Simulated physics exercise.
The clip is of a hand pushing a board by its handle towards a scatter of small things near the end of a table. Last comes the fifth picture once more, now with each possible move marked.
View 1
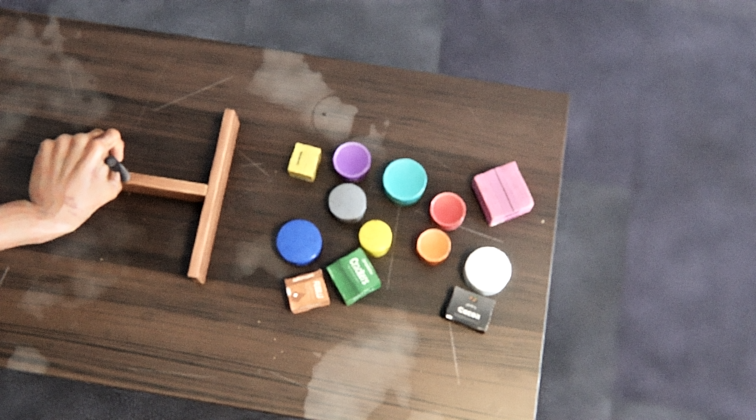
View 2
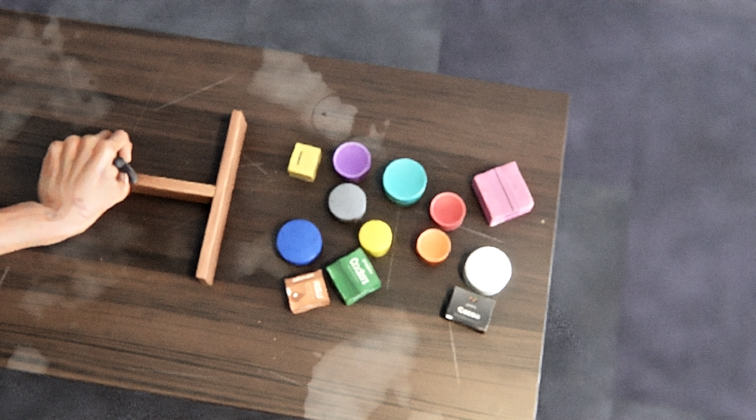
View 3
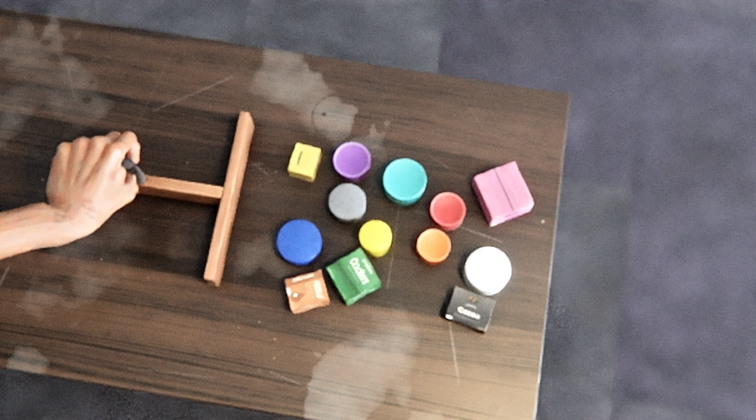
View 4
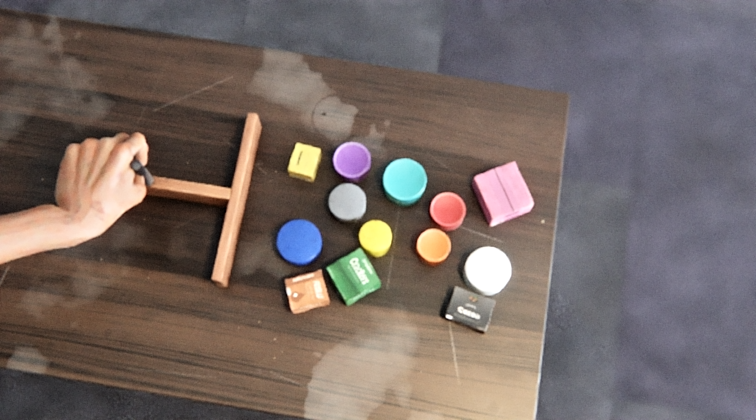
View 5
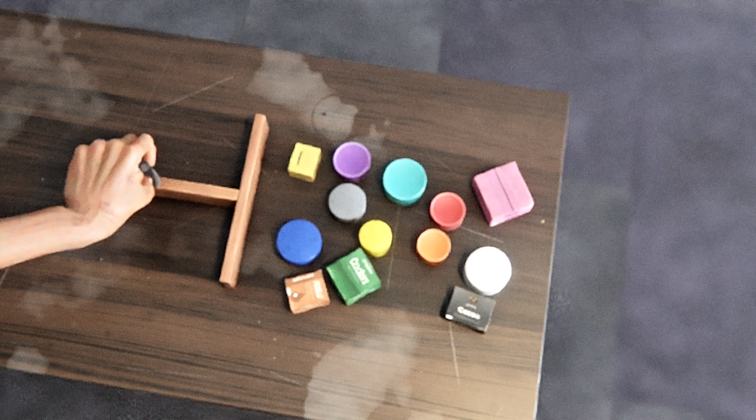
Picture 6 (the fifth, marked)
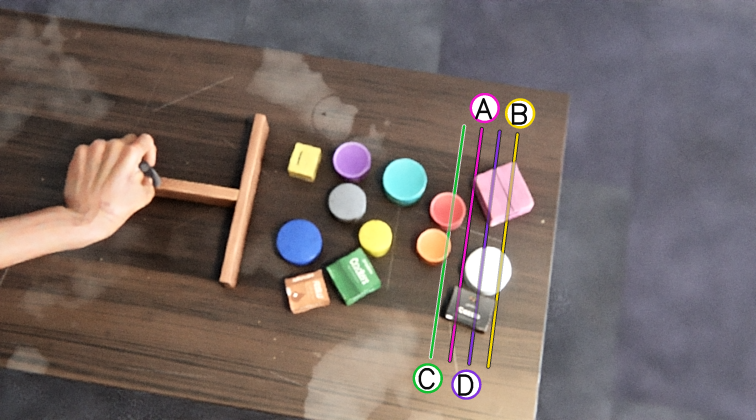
At the start, a hand at the left grips the handle of a T-shaped wooden board, with colourful round pots and small boxes scattered to its right on a dark table. The hand slides the board slowly rightward, narrowing the gap, while the scattered things stay still.
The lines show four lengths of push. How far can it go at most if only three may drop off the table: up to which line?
No farther than D.
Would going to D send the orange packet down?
No.
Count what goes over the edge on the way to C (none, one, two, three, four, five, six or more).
The count is none.
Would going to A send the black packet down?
By then, no.
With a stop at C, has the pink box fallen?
No.
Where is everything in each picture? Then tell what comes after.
In the first picture, board (211, 191); yellow pot (375, 239); orange jar (433, 247).
In the second picture, board (219, 192); black packet (470, 310).
In the third picture, board (227, 193); grey pot (348, 204).
In the fourth picture, board (235, 195); turquoise jar (404, 183).
In the fifth picture, board (243, 196); blue pot (300, 244); red jar (447, 212); pink box (502, 194).
On the marked copy, A at (467, 240); B at (503, 246); C at (448, 237); D at (485, 243).
Taking D. A third of the way, board (330, 210); red jar (450, 215); orange packet (341, 304).
Two thirds of the way, board (417, 223); white tin (513, 286); pink box (521, 194).
When it is over, board (485, 234); white tin over the edge; pink box over the edge; two fallen.
As for the rest, A is within the limit but short; B drops five; C is within the limit but short.
